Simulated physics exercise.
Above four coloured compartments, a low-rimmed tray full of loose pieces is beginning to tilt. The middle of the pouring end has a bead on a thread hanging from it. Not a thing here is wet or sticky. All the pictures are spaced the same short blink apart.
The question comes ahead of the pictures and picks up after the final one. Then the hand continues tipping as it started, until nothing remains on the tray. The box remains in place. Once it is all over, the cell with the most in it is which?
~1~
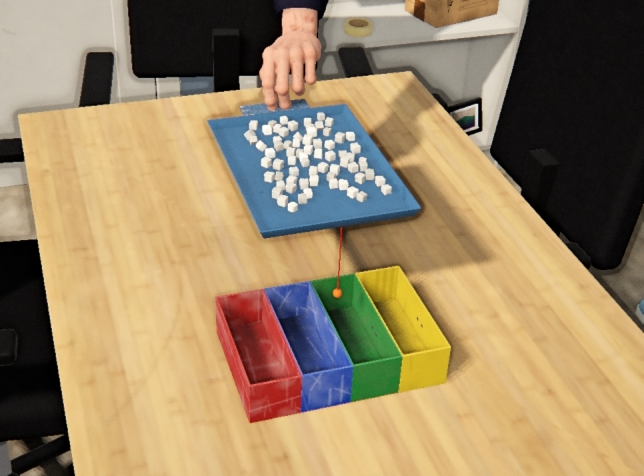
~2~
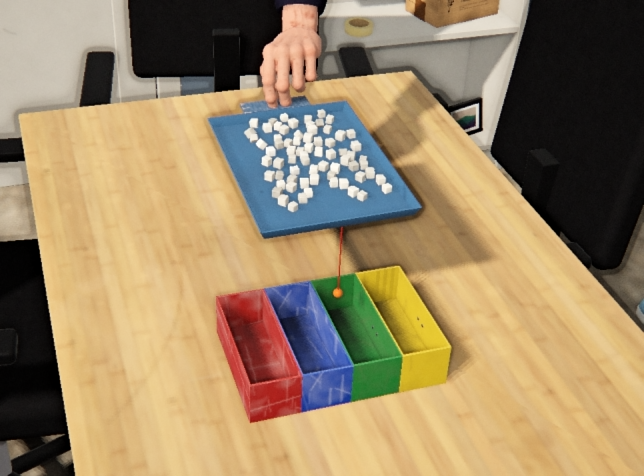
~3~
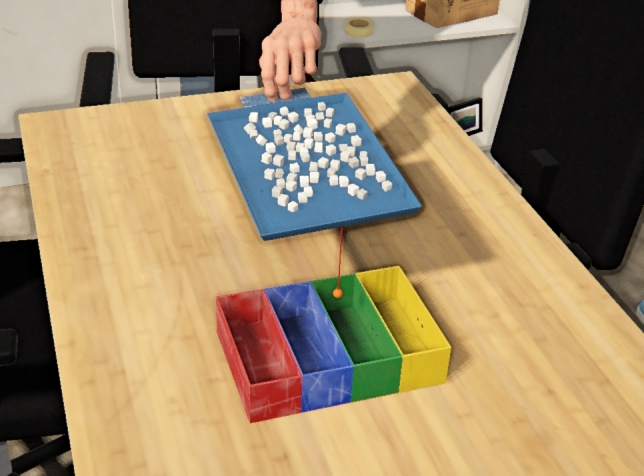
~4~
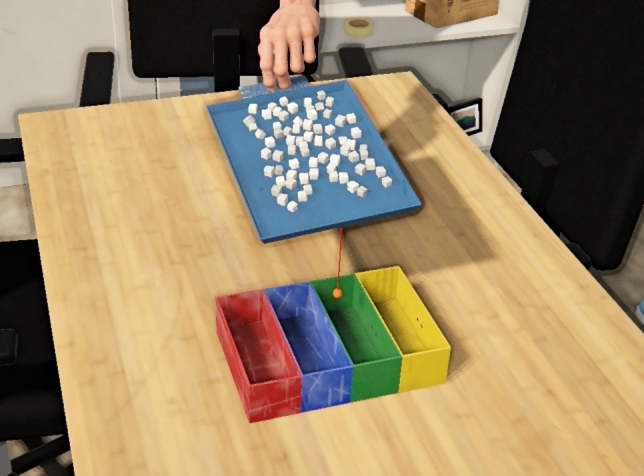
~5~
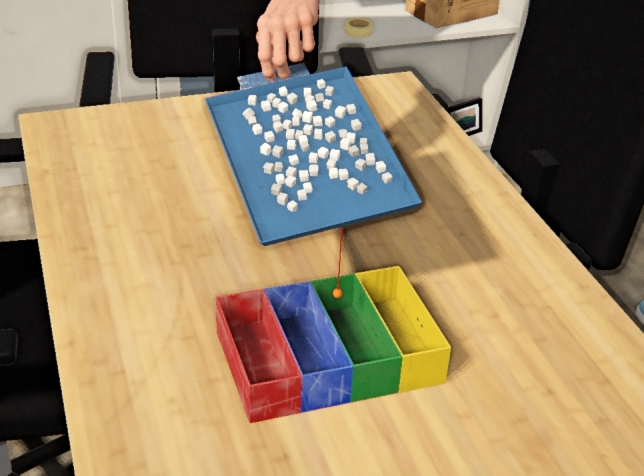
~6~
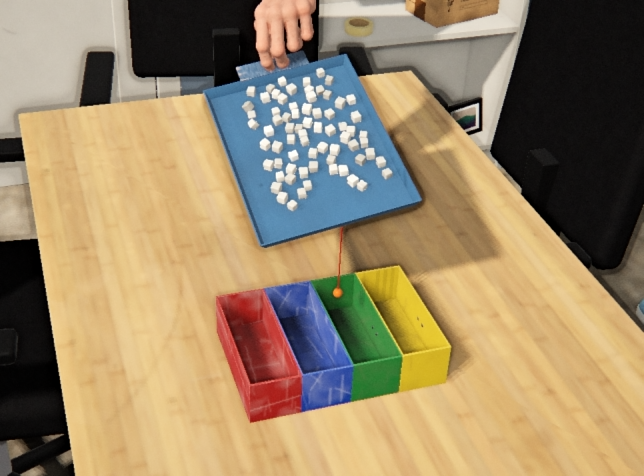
It is the red cell that has the most.
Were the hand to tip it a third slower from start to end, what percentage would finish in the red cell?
Close to 60 in a hundred.
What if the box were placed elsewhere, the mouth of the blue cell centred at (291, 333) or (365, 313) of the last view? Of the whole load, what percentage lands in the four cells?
You'd see roughly 100 per cent first and roughly 10 per cent second.
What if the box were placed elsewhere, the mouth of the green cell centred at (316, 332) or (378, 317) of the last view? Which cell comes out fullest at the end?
First: Blue. Second: The red cell.
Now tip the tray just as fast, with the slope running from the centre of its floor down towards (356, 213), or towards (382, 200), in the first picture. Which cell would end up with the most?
The cell in yellow, then the yellow one.
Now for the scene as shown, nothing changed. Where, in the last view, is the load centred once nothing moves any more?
Once nothing moves, the middle sits near (267, 367).
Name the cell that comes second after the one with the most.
Second: That blue cell.
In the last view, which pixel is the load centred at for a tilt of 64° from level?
Close to (272, 271).
Just after the last frame, tray tipped steeply; roughly a third on the tray; roughly a quarter in the red cell; about a tenth in the blue cell; roughly a quarter falling or outside the box.
A moment on, tray tipped past a quarter turn; roughly two thirds in the red cell; roughly a quarter in the blue cell; about a tenth falling or outside the box.
Further on, tray tipped past a quarter turn; roughly two thirds in the red cell; roughly a quarter in the blue cell; about a tenth falling or outside the box.
When it is over, tray tipped past a quarter turn; roughly two thirds in the red cell; roughly a quarter in the blue cell; not one in the green cell; not one in the yellow cell; about a tenth outside the box.
